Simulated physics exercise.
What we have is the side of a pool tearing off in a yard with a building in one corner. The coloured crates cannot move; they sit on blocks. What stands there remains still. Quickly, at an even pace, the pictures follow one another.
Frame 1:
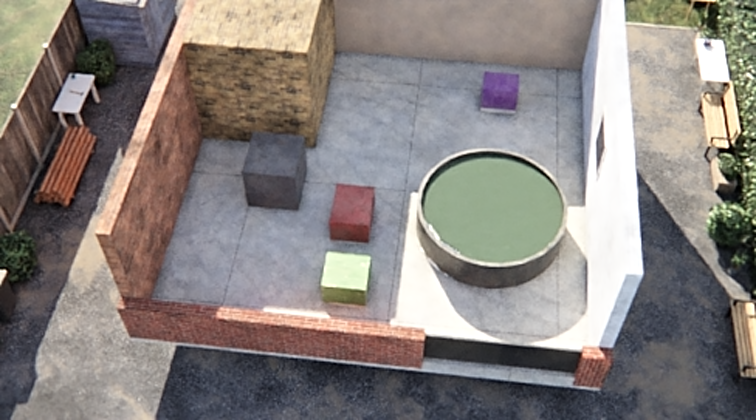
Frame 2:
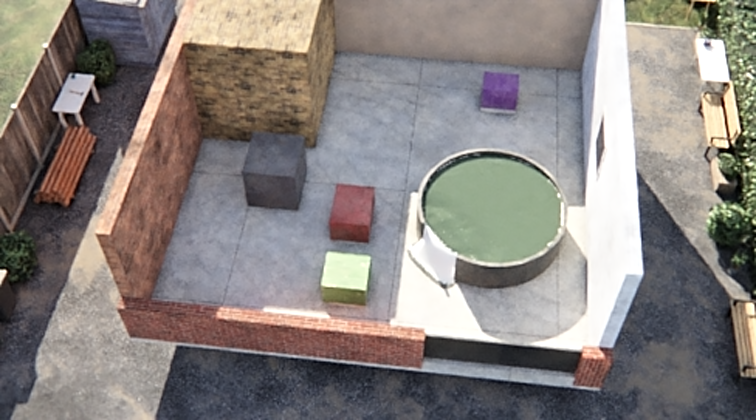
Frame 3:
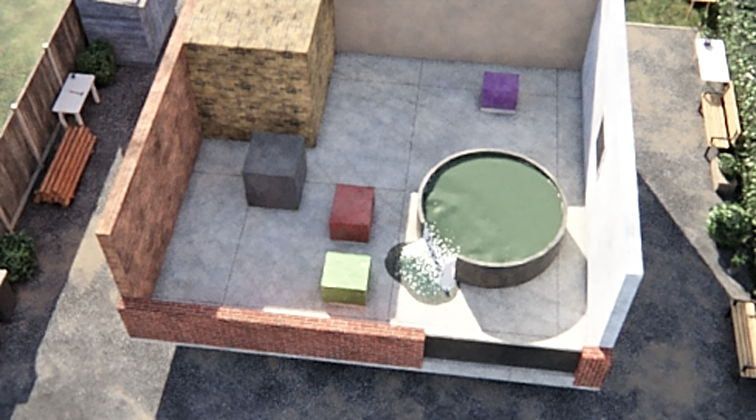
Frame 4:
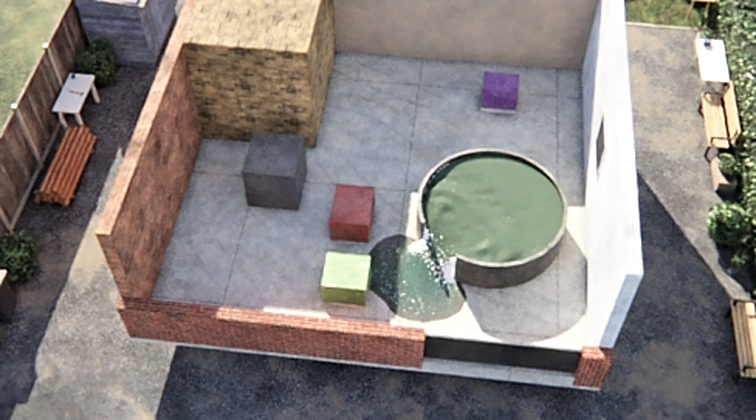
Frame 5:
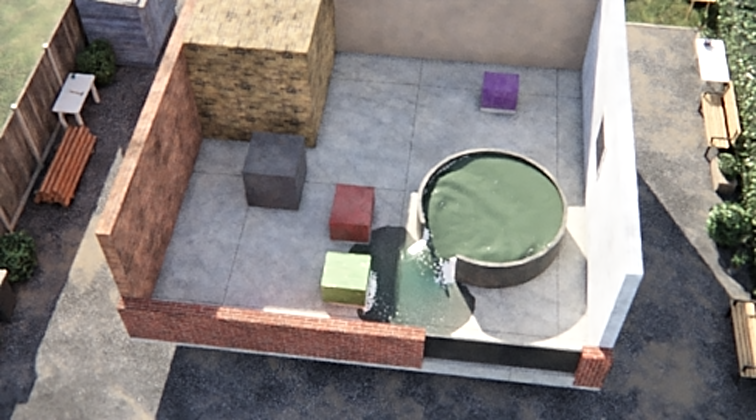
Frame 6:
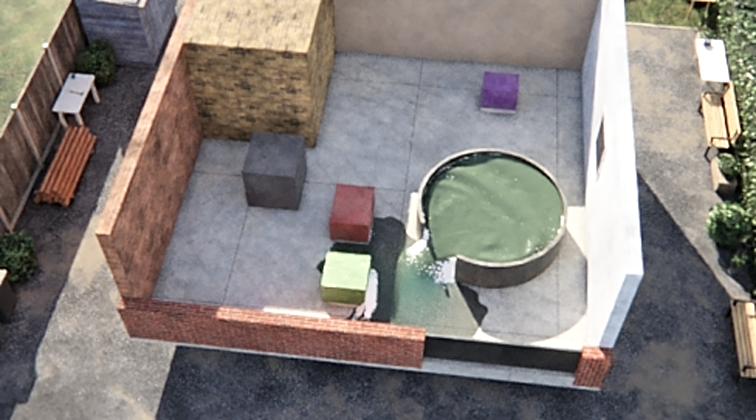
Green water pours from a gap in the lower left side of a round pool in a walled yard, splashing onto the paving, then spreads left and toward the front wall, reaching the green block near the red one.
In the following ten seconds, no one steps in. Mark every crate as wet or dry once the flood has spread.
Green crate: Wet, purple crate: Dry, red crate: Wet.
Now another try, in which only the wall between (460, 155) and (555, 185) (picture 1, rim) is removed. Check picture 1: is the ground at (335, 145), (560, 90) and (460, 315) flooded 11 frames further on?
One after the other: Dry, flooded, clear.
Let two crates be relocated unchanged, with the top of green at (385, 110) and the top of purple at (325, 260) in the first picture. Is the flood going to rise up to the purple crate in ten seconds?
Outcome: Purple crate is flooded.
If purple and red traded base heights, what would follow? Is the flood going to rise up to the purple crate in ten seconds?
Verdict on the purple crate: It gets flooded.
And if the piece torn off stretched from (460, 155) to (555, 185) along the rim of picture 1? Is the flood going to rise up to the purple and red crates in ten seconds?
First the purple: It gets reached; then the red: It gets reached.
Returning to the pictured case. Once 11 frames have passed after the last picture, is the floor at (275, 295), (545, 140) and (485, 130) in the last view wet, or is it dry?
Status by point, in sequence: Waterlogged; unwetted; unwetted.
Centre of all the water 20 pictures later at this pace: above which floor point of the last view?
My guess is about (420, 254).
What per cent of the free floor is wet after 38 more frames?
Around 60 percent of it.
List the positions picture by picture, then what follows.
The first picture shows still water in the round pool at (492, 207).
In the second picture, water pours out at (437, 255) and has run to (450, 285).
In the third picture, the front is at (390, 266), out from the gap at (437, 257).
In the fourth picture, the front is at (371, 283), out from the gap at (437, 257).
In the fifth picture, water pours out at (437, 257) and has run to a hidden place.
In the sixth picture, water pours out at (437, 256) and has run to a hidden place.
A moment on, water covers 15 % of the floor; the green crate water round its plinth, the purple crate not reached, the red crate water round its plinth.
Next, water covers 30 % of the floor; the green crate water round its plinth, the purple crate not reached, the red crate water round its plinth.
Then, water covers 40 % of the floor; the green crate water round its plinth, the purple crate not reached, the red crate water round its plinth.
Later, water covers 60 % of the floor; the green crate water round its plinth, the purple crate not reached, the red crate water round its plinth.
In the end, water covers 85 % of the floor; the green crate was topped, the purple crate stayed above the water, the red crate was topped.
